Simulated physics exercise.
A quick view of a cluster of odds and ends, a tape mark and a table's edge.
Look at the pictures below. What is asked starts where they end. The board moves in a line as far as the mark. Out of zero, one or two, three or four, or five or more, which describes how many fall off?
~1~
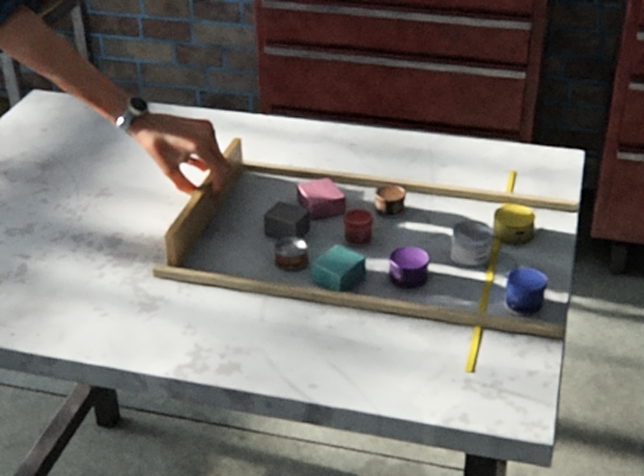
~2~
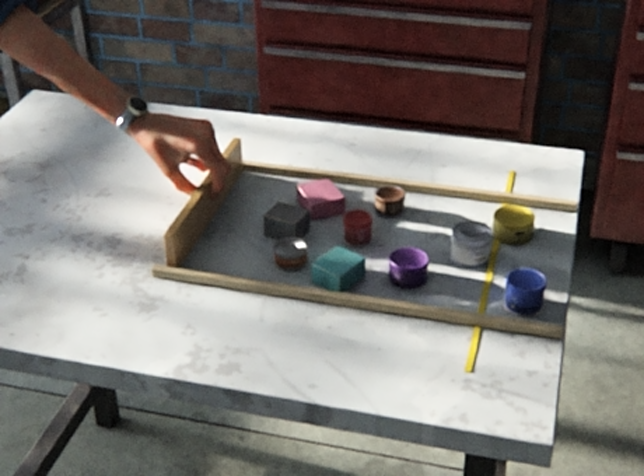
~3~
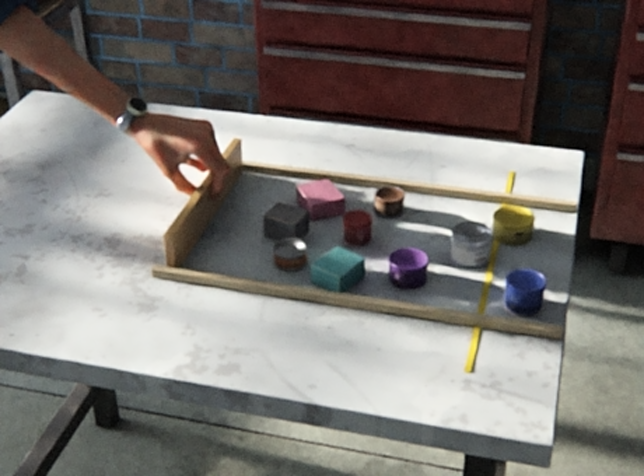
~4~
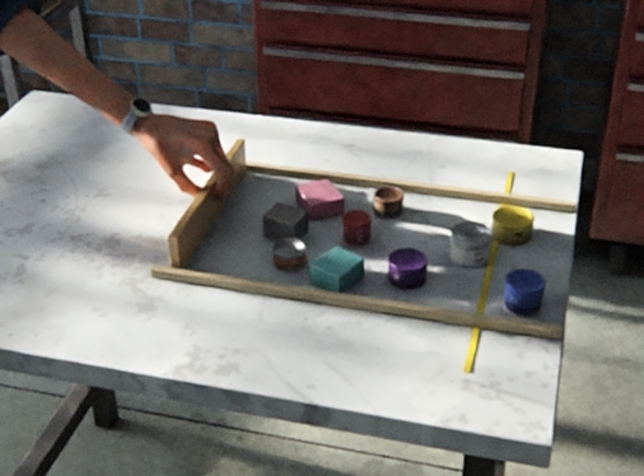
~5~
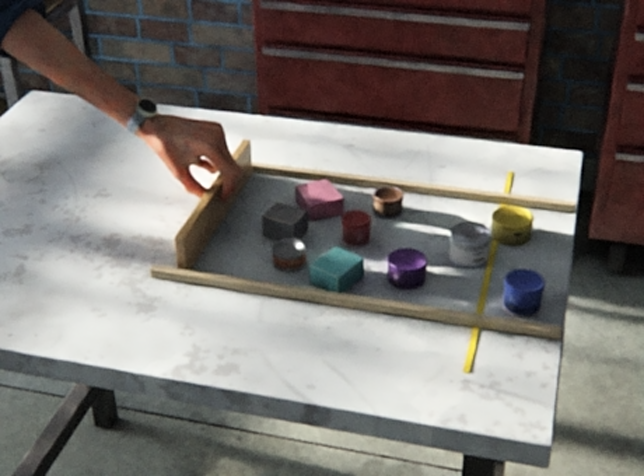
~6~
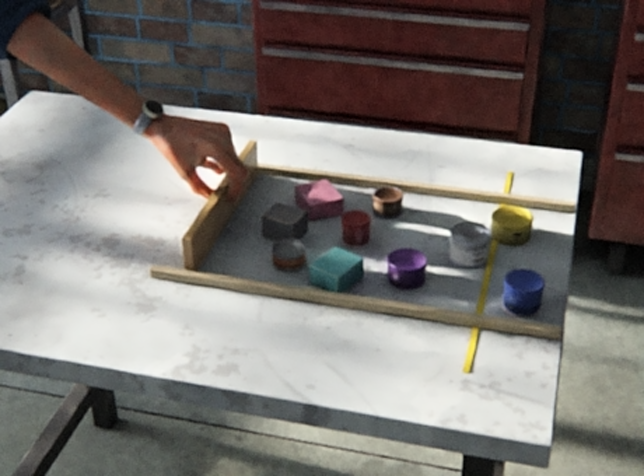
The answer is one or two.
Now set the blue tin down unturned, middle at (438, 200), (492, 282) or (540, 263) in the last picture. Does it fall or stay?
Results in order - still up; still up; down.
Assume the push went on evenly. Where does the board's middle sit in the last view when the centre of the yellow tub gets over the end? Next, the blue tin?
The yellow tub gives roughly (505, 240), the blue tin roughly (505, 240).
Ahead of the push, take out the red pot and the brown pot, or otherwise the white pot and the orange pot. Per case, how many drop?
0 in the first case, 0 in the second.
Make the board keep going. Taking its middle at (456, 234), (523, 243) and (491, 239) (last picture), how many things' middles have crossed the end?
Middles past end - pos 1: 0, pos 2: 5, pos 3: 1.
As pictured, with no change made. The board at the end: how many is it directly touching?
That number would be 4.
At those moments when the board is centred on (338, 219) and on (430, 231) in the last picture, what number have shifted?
Counting first: 6, next 9.
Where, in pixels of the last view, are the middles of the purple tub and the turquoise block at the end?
Going in order, first (542, 277) and next (502, 304).
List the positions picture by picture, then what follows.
In the first picture, blue tin (525, 292); yellow tub (513, 225); white pot (472, 243); board (207, 200); tape (494, 257).
In the second picture, yellow tub (513, 225); grey block (287, 223).
In the third picture, white pot (471, 245); purple tub (408, 269).
In the fourth picture, blue tin (524, 293); turquoise block (338, 271).
In the fifth picture, yellow tub (511, 226); board (217, 202).
In the sixth picture, blue tin (523, 293); yellow tub (511, 226); white pot (469, 245); board (223, 203); tape (491, 258).
Soon after, none off yet; blue tin at rest near (523, 293); yellow tub at rest near (511, 226); white pot at rest near (469, 245).
After that, none off yet; blue tin at rest near (523, 293); yellow tub displaced a little near (530, 230); white pot displaced about its own width near (530, 254).
In the end, the number that fall off is one or two; gone, white pot.
